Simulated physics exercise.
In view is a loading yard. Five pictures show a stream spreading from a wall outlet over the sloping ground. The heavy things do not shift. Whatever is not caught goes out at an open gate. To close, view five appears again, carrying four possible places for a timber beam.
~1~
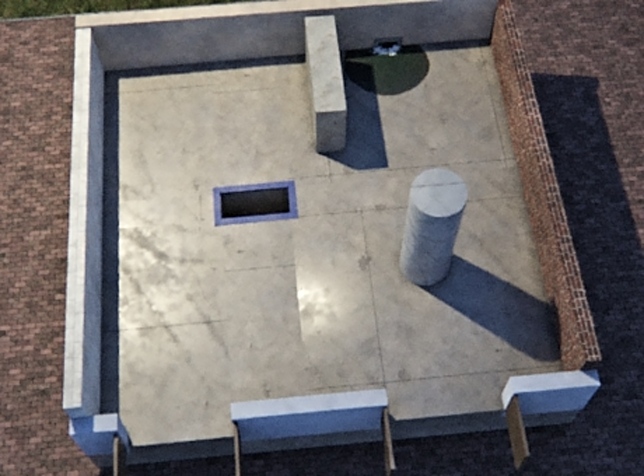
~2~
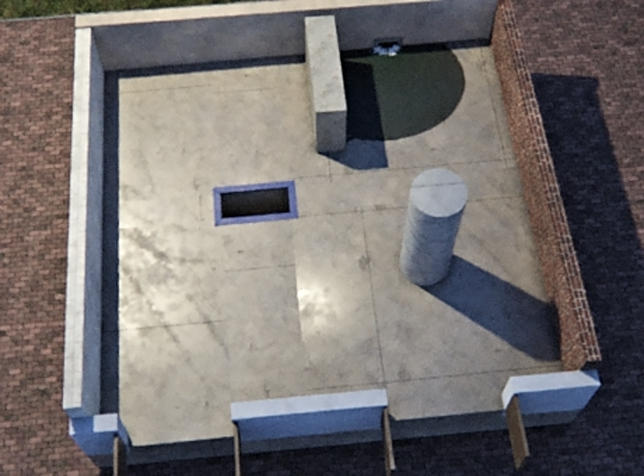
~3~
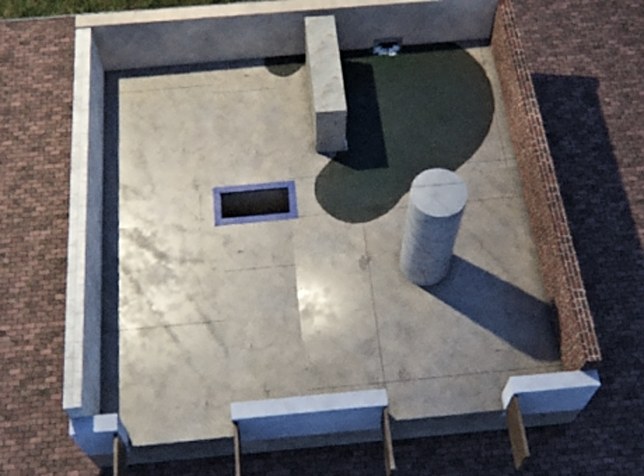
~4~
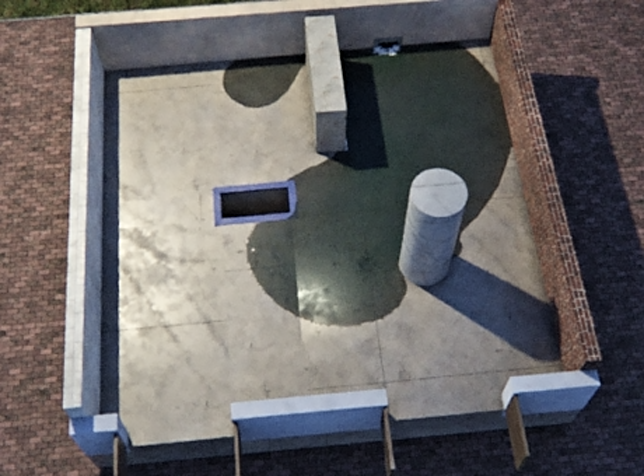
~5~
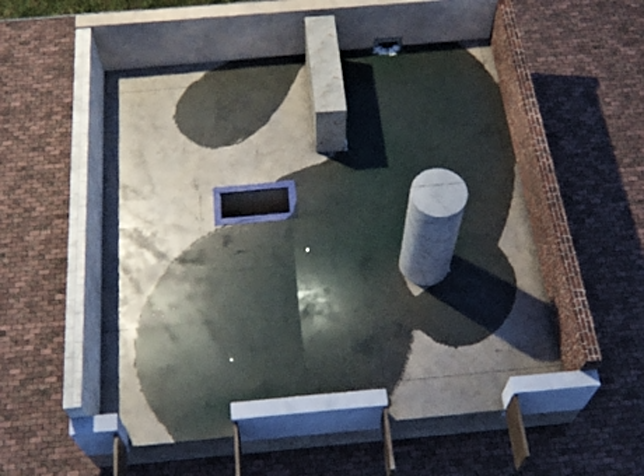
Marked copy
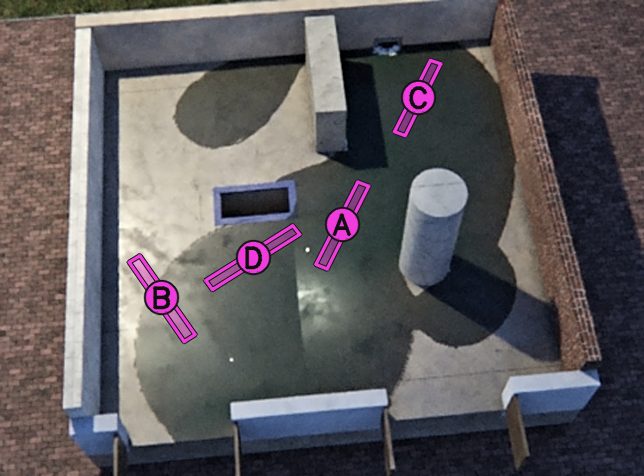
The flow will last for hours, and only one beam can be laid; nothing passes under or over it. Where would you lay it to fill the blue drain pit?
Place A does it best.
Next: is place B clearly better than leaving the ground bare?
No, it changes little.
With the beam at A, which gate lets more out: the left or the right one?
The left one.
On the marked copy, A from (321, 266) to (363, 184); B from (134, 259) to (189, 338); C from (399, 133) to (435, 62); D from (209, 284) to (296, 230).
For place A, about 14 % of the stream goes into the blue drain pit, about 86 % out by the gates.
For place B, about 6 % of the stream goes into the blue drain pit, about 93 % out by the gates.
For place C, about 8 % of the stream goes into the blue drain pit, about 92 % out by the gates.
For place D, about 8 % of the stream goes into the blue drain pit, about 92 % out by the gates.
